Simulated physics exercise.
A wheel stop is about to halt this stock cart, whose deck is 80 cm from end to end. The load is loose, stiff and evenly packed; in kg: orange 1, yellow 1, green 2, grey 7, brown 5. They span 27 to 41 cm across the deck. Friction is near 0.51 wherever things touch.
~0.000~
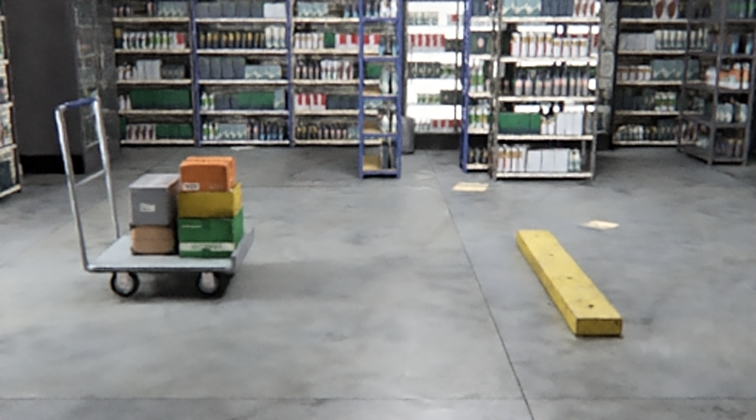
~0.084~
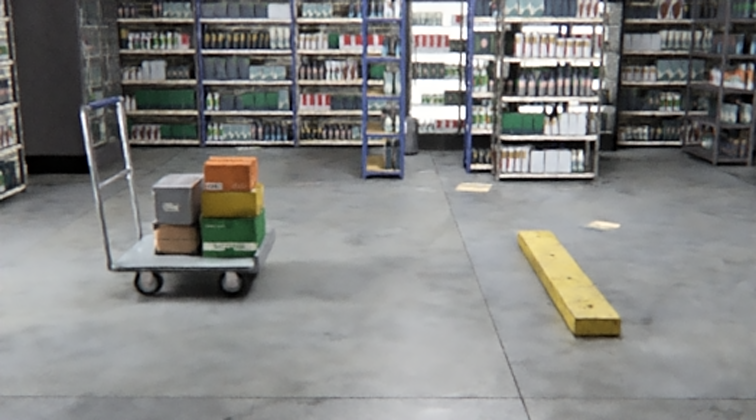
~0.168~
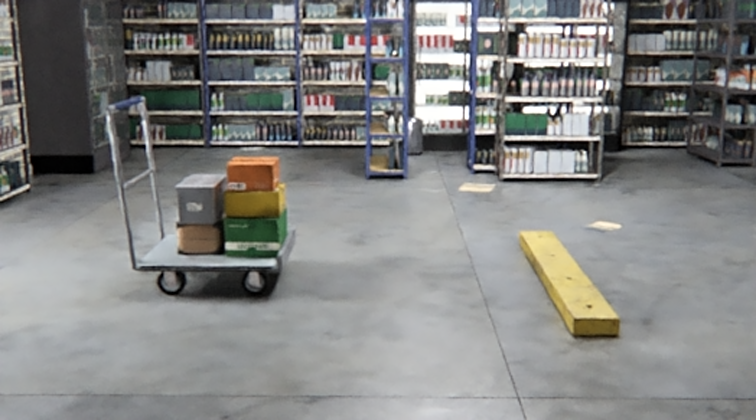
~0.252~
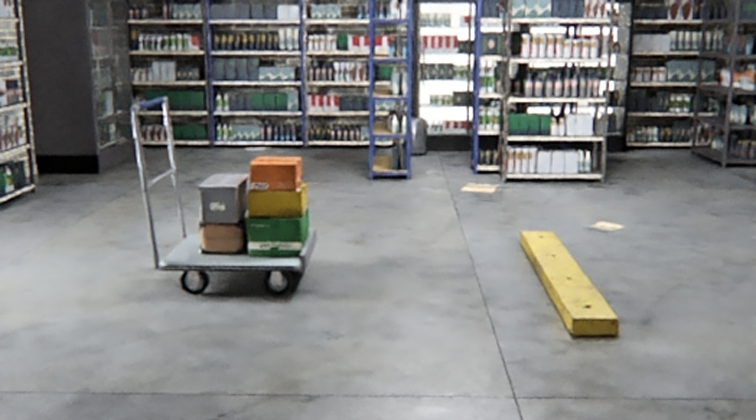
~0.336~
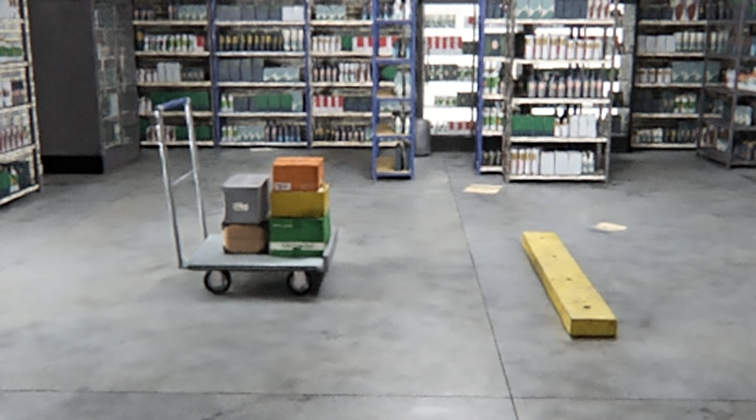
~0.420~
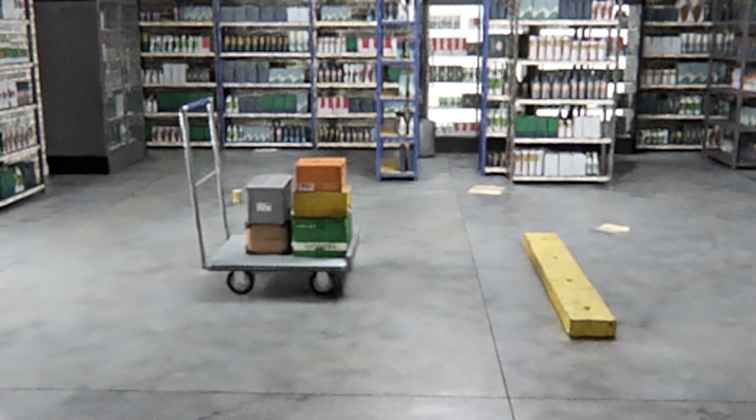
A metal flatbed cart with an upright handle at its left end stands on the grey concrete floor of a storeroom, seen from slightly above and side-on, with shelves packed with bottles and boxes behind. Its deck carries stacked grey, brown, orange, yellow and green boxes, and a long yellow bar lies at right. The cart rolls steadily rightward, boxes riding along unshifted, while the view drifts slightly left.
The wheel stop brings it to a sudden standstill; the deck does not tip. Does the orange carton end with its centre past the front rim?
The orange carton comes off.
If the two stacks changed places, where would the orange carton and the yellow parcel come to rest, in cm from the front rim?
Then orange 20 past, yellow 30 behind.
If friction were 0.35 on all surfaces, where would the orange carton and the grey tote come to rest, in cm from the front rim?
In that case orange 90 past, grey 50 behind.
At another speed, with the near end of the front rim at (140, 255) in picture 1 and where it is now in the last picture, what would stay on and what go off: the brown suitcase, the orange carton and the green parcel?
Then brown on, orange off, green on.
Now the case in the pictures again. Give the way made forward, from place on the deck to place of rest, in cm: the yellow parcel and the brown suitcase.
About: Yellow 40, brown 5.
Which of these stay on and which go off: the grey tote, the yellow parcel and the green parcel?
Grey on, yellow off, green on.
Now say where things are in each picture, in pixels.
Orange carton (208, 174), green parcel (212, 231), rim corner (233, 266); 186 cm short of the stop, in the first frame.
Orange carton (231, 174), green parcel (235, 231), rim corner (257, 266); 173 cm short of the stop, in the second frame.
Orange carton (254, 174), green parcel (257, 230), rim corner (280, 266); 160 cm short of the stop, in the third frame.
Orange carton (276, 174), green parcel (279, 230), rim corner (303, 265); 147 cm short of the stop, in the fourth frame.
Orange carton (299, 174), green parcel (301, 230), rim corner (326, 265); 135 cm short of the stop, in the fifth frame.
Orange carton (321, 175), green parcel (323, 231), rim corner (349, 266); 122 cm short of the stop. Speed about 1.5 m/s, in the sixth frame.
Impact comes at 1.21 s.
After 1.61 s the orange carton is 28 cm past the rim, tilted 70°, near (607, 221) in the last picture's view.
After 2.01 s the orange carton is 37 cm past the rim, tilted 90°, near (619, 263) in the last picture's view.
When all is still (2.3 s), past the rim, orange carton and yellow parcel; behind it, green parcel, grey tote and brown suitcase.
